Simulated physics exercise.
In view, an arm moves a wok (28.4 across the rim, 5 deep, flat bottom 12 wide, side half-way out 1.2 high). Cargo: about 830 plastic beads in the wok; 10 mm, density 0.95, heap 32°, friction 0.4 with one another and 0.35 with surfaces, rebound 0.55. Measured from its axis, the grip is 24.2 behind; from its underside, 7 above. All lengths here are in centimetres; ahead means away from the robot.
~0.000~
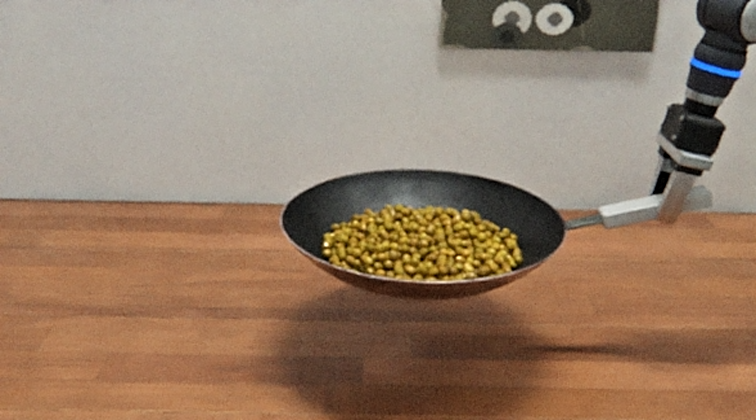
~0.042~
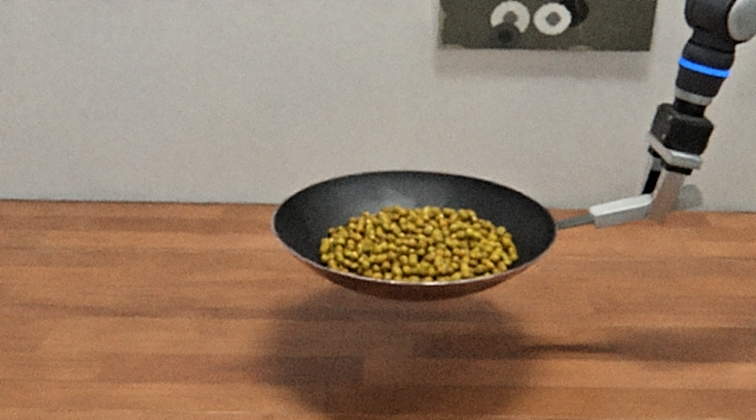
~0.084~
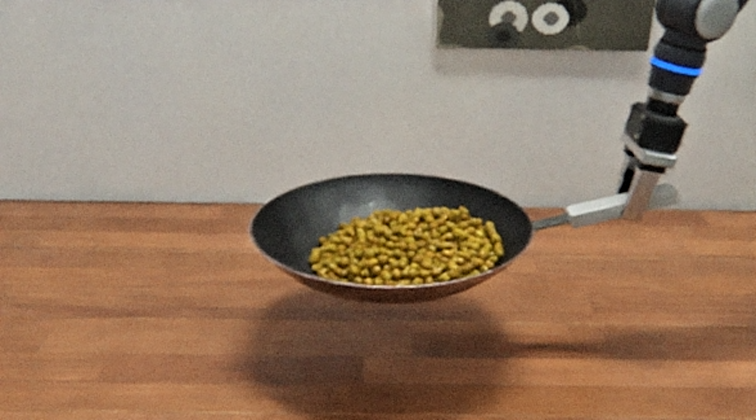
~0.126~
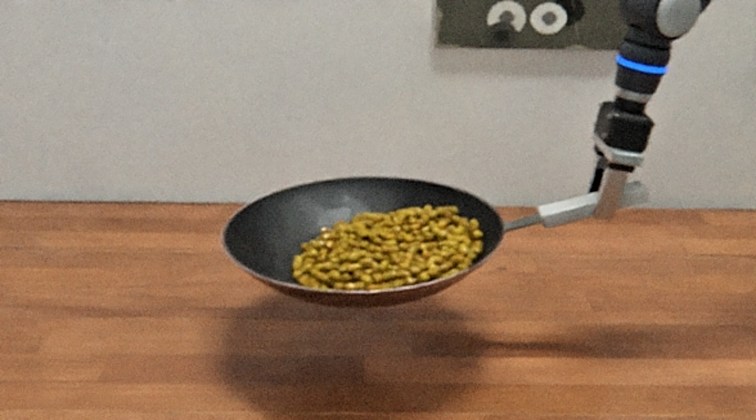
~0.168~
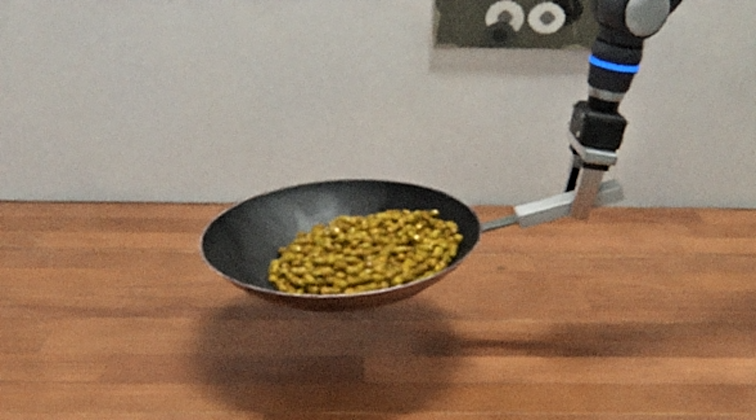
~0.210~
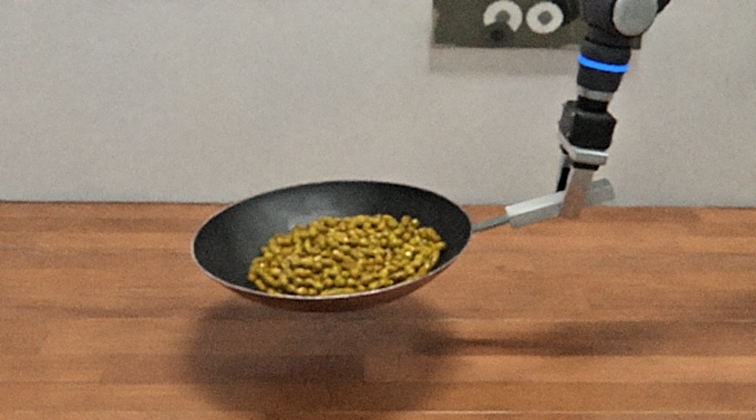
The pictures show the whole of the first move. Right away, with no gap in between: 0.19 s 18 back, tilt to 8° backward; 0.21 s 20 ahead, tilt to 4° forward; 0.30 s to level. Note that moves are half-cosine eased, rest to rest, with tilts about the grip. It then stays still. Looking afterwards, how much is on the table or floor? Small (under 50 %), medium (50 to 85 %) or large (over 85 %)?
Medium.
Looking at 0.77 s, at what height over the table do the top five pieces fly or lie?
I'd put it near 17 cm.
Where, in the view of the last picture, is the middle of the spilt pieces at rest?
Resting centre: About (635, 342).
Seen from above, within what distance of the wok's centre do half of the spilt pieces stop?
It works out to near 38 cm.
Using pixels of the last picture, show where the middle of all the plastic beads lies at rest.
Close to (562, 341) in the last view.
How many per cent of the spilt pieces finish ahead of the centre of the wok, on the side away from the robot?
Of the spill: Approx. 0 %.
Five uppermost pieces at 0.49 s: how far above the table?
About 28 cm.
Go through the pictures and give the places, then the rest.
In the first frame, wok middle at (421, 241), level; upper third of the load around (424, 240), from x 325 to 520, top at y 210; 828 in the wok.
In the second frame, wok middle at (413, 242), level; upper third of the load around (426, 241), from x 325 to 515, top at y 210.
In the third frame, wok middle at (391, 245), tilted 1° forward; upper third of the load around (435, 243), from x 315 to 500, top at y 210.
In the fourth frame, wok middle at (364, 249), tilted 3° forward; upper third of the load around (424, 245), from x 295 to 475, top at y 210.
In the fifth frame, wok middle at (343, 253), tilted 4° forward; upper third of the load around (401, 247), from x 275 to 460, top at y 215.
In the sixth frame, wok middle at (335, 254), tilted 4° forward; upper third of the load around (373, 249), from x 255 to 440, top at y 220; 828 in the wok.
After 0.49 s, tilted 3° backward, highest piece 30 above the table; 564 in the wok, 264 in flight or on a rim.
After 0.77 s, tilted 2° forward, highest piece 26 above the table; 423 on the table or floor, 264 in the wok, 141 in flight or on a rim.
After 1.11 s, level, highest piece 15 above the table; 567 on the table or floor, 257 in the wok, 4 in flight or on a rim.
After 2.16 s, level, highest piece 15 above the table; 571 on the table or floor, 257 in the wok.
At rest, 571 on the table or floor, 257 in the wok. That is 69 % on the table or floor.
